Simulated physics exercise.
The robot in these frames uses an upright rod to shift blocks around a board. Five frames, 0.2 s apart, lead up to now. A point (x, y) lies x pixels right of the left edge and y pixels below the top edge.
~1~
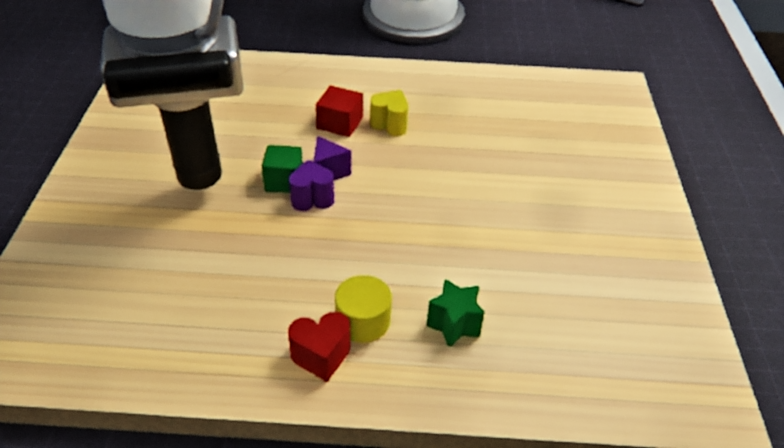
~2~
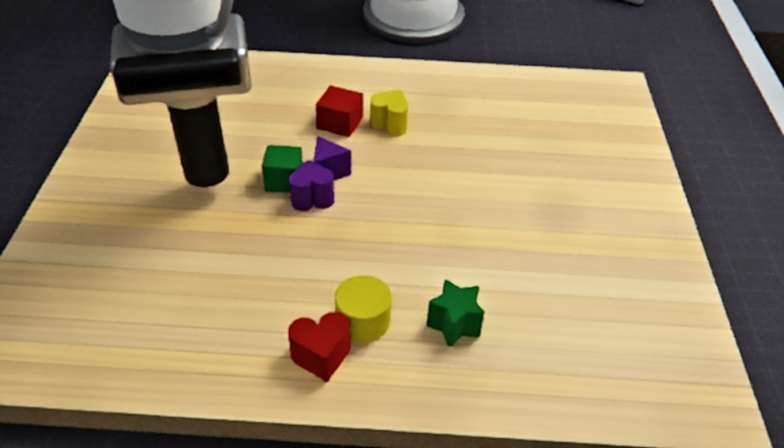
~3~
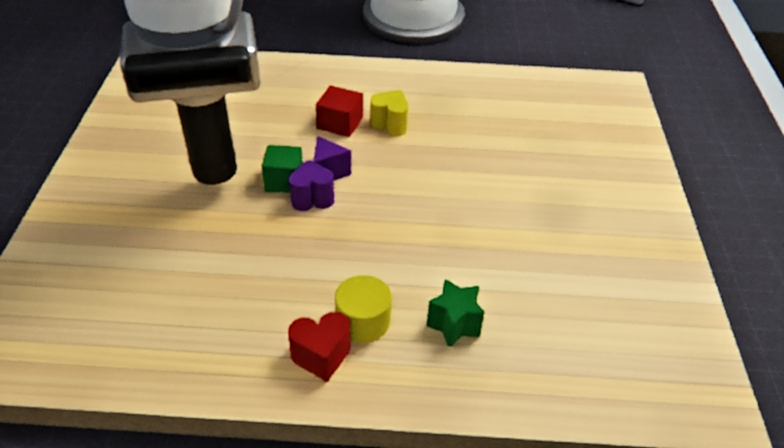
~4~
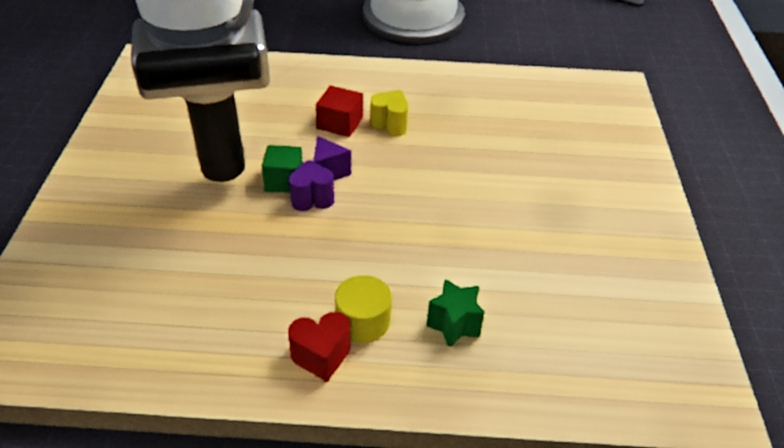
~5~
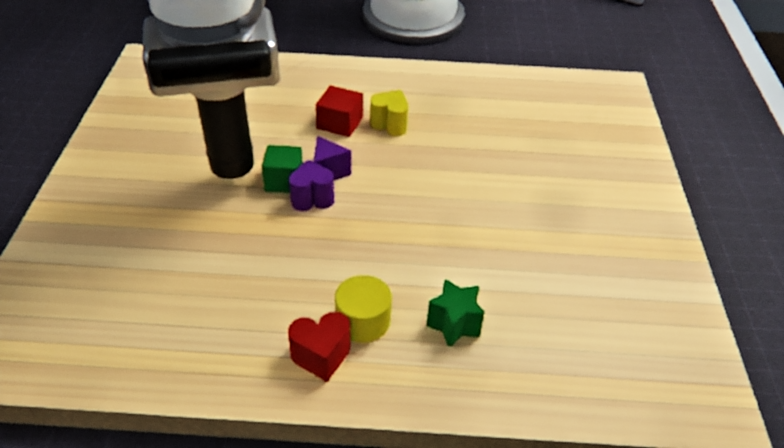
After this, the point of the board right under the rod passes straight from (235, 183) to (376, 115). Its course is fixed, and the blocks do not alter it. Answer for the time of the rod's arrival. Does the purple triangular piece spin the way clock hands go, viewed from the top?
No
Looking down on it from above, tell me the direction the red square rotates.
From above, it looks like the red square goes counterclockwise.
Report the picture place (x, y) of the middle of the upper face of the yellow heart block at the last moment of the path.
It will likely be found at (412, 98).
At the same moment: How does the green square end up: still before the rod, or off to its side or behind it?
Once the path is finished, the green square lies beside or behind the rod.
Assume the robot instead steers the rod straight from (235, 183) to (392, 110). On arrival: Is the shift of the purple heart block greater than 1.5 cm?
In short: No.
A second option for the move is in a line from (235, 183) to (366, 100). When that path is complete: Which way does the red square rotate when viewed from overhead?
The turn is clockwise.
On the path given first. One third of the way, rod (285, 141); green square (310, 152), turned 45° clockwise; purple triangular piece (346, 150), turned 20° anticlockwise.
Two thirds of the way, rod (333, 119); green square (311, 152), turned 45° clockwise; purple triangular piece (347, 150), turned 20° anticlockwise; red square (352, 90).
At the end, rod (376, 98); green square (311, 152), turned 45° clockwise; purple triangular piece (347, 150), turned 20° anticlockwise; red square (377, 68), turned 35° anticlockwise; yellow heart block (412, 98), turned 55° clockwise.
